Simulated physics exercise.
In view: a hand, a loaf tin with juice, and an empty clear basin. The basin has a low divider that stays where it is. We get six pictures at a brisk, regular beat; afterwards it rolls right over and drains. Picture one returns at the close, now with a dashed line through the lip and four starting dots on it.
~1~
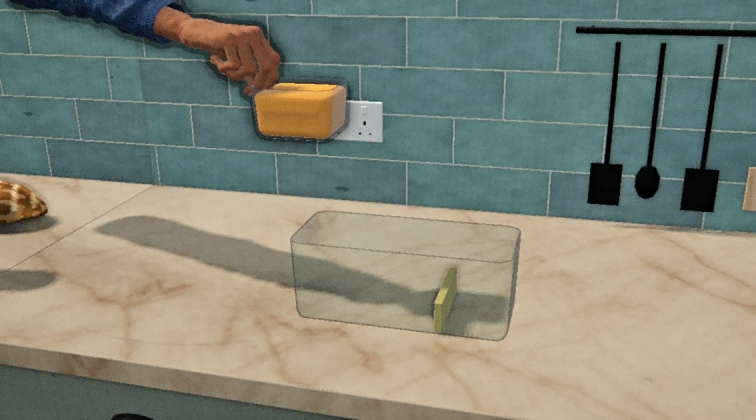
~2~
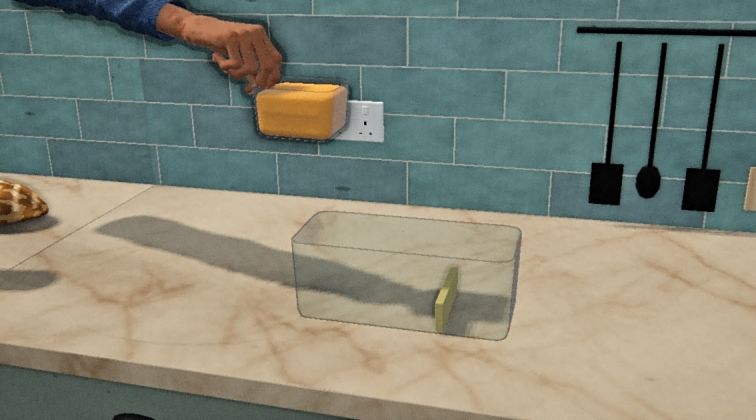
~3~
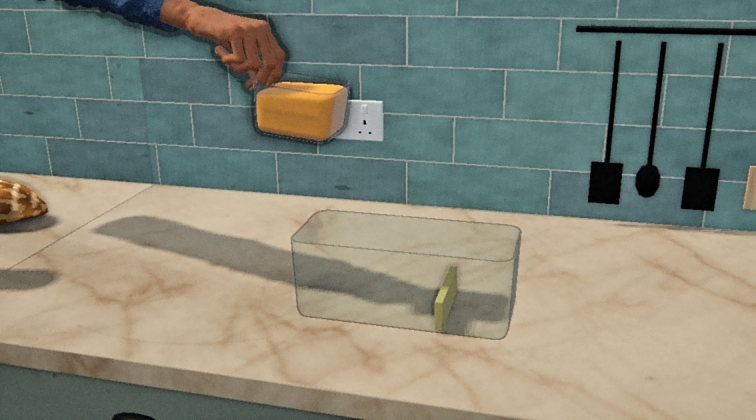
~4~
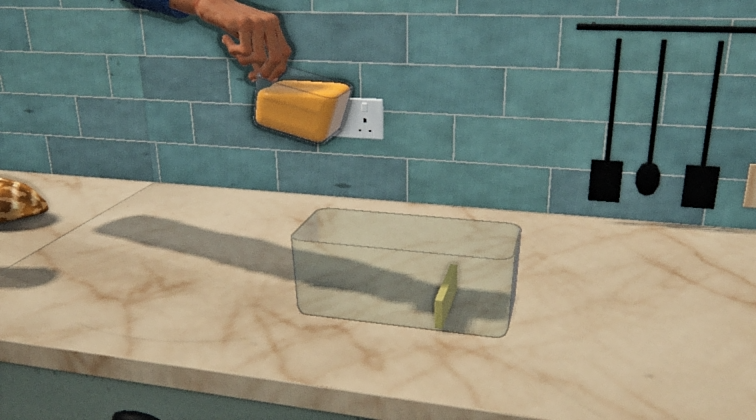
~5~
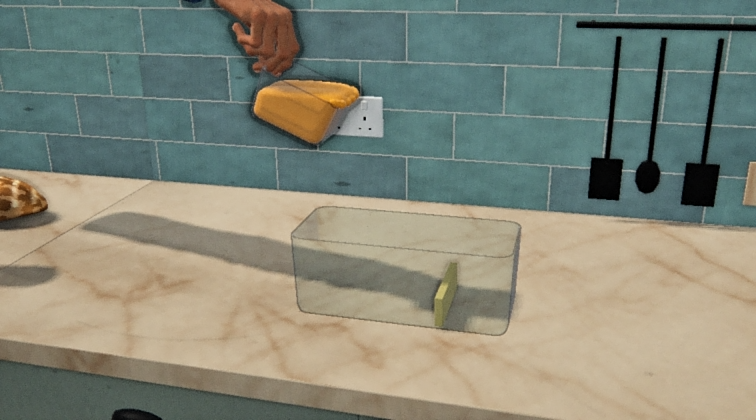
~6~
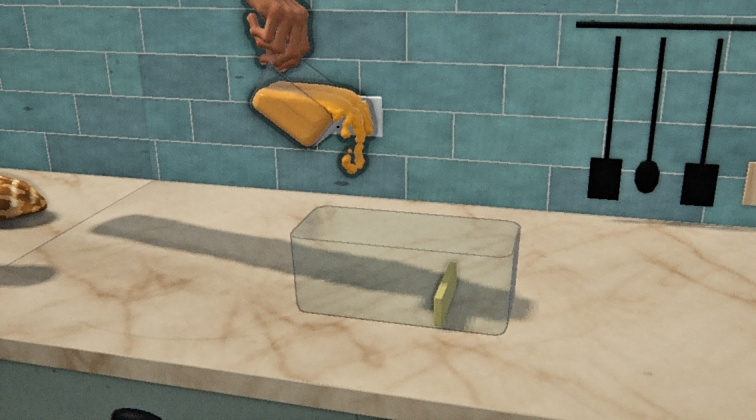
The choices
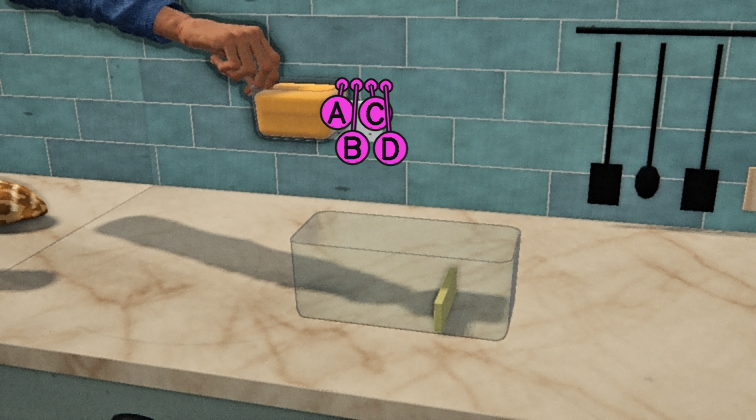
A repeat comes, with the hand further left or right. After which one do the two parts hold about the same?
Choose D.
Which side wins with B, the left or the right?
The left side.
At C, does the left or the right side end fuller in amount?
The left side.
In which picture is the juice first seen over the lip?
In picture 5.
On the marked copy, A at (342, 84); B at (356, 85); C at (371, 85); D at (385, 86).
For place A, about 94 % ends left of the wall and 6 % right of it.
For place B, about 96 % ends left of the wall and 4 % right of it.
For place C, about 84 % ends left of the wall and 14 % right of it.
For place D, about 49 % ends left of the wall and 50 % right of it.
